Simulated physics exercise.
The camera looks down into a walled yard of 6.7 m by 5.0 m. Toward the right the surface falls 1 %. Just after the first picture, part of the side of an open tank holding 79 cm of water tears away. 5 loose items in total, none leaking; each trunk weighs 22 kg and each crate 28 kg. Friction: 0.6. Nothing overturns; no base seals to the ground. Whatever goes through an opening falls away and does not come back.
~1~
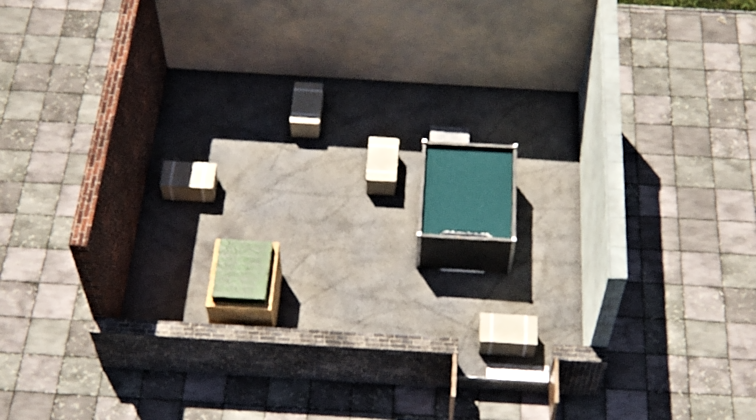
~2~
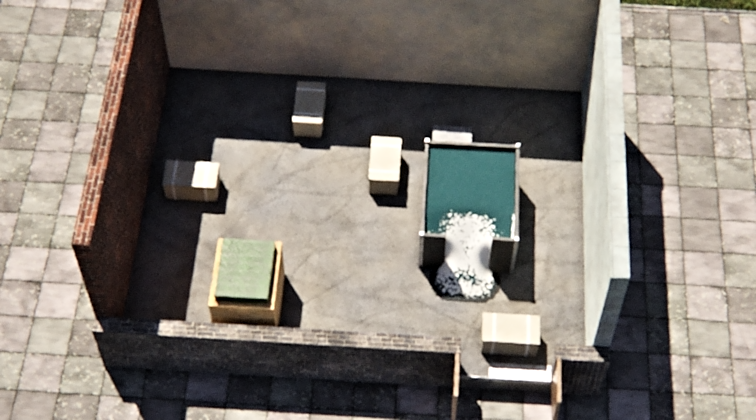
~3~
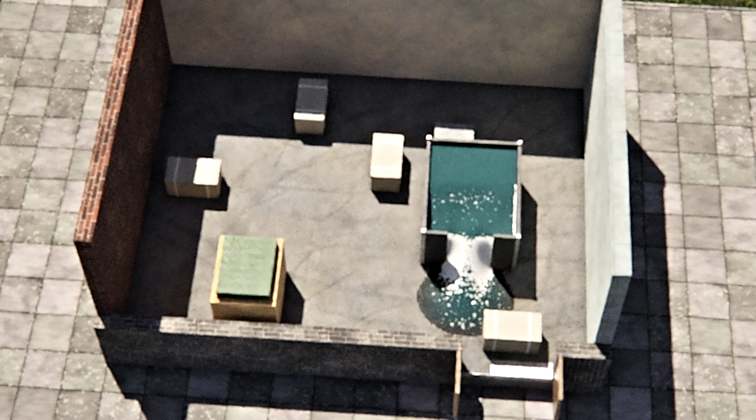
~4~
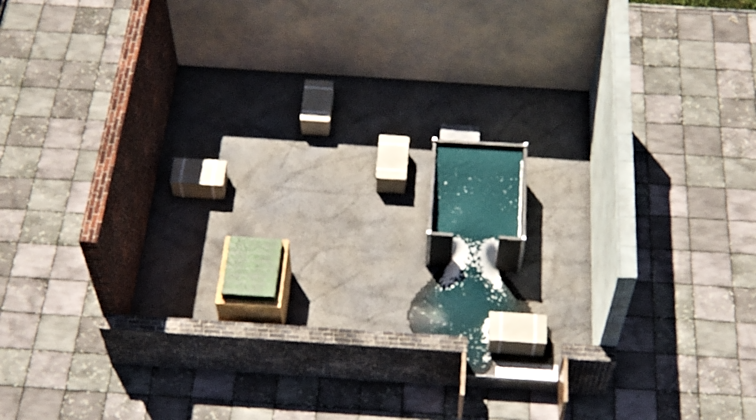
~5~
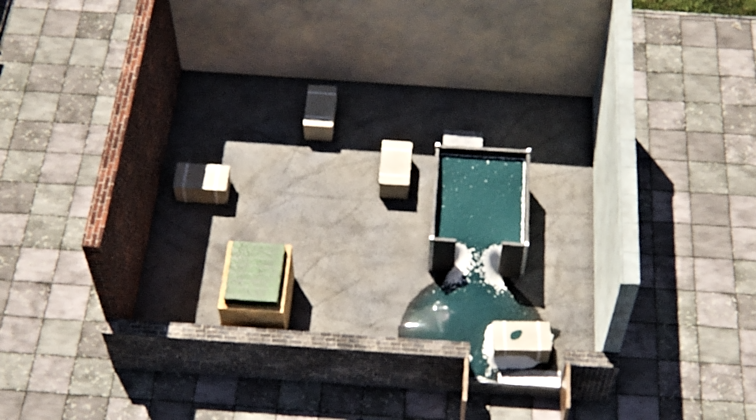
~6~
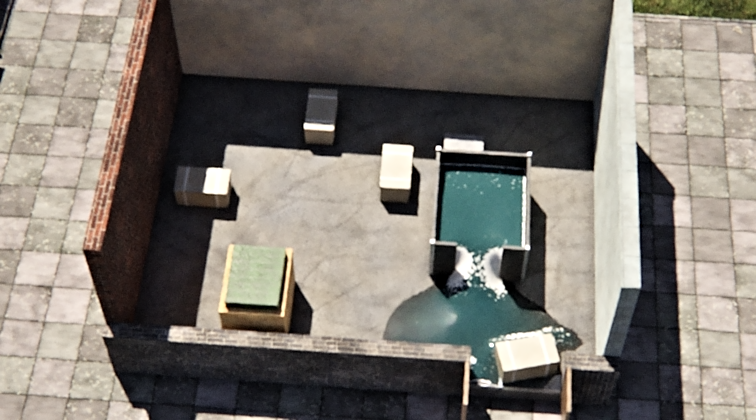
The video shows a walled yard with scattered boxes and an open tank of water; the tank's near side gives way, water pours onto the paving and spreads, and a pale box near the wall opening shifts slightly.
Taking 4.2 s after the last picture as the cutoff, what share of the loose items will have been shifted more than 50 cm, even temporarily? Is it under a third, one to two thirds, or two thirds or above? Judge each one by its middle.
Beneath one third.
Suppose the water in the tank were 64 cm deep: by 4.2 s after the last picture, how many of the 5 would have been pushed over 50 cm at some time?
Under that setup the answer is 1.
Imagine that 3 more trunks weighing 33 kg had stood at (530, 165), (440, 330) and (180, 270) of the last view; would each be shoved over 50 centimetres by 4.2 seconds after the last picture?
Each in turn ends up within the limit, beyond the limit, within the limit.
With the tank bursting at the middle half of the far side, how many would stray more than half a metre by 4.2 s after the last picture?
The answer then is 3.
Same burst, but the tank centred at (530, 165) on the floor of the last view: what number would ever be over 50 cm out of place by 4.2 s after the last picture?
Then the count would be 1.
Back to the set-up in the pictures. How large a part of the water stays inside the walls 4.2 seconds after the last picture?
Roughly 62 percent.
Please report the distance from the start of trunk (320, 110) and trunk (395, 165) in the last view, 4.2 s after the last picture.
0 cm, then 0 cm.
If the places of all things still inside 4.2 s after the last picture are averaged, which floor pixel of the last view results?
Close to (347, 164).
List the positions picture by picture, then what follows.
A trunk at (508, 329), on the bottom; a trunk at (382, 159) rests on the ground; water covers 2.0 m2; 0 of 5 have shifted, in the first picture.
A trunk at (511, 328), on the bottom; a trunk at (385, 159), on the bottom; water covers 2.5 m2; 0 of 5 have shifted, in the second picture.
A trunk at (513, 326) rests on the ground; a trunk at (387, 156) rests on the ground; water covers 3.2 m2; 0 of 5 have shifted, in the third picture.
A trunk at (518, 327), on the bottom; a trunk at (393, 157) rests on the ground; 4.1 m2 under water; 0 of 5 have shifted, in the fourth picture.
A trunk at (522, 336), on the bottom, 4 cm from its start; a trunk at (396, 163) rests on the ground; water covers 4.8 m2; 0 of 5 have shifted, in the fifth picture.
A trunk at (528, 352), on the bottom, 26 cm from its start; a trunk at (396, 166) rests on the ground; 5.5 m2 under water; 1 of 5 have shifted, in the sixth picture.
Then, 0.4 s after the last picture 1 of 5 are over 50 cm from their spots; 0 afloat.
Then, 1.5 s after the last picture 1 of 5 are over 50 cm from their spots; 0 afloat.
Then, 2.8 s after the last picture 1 of 5 are over 50 cm from their spots; 0 afloat.
Then, 4.2 s after the last picture 1 of 5 are over 50 cm from their spots, and 1 have been at some point; 0 afloat.
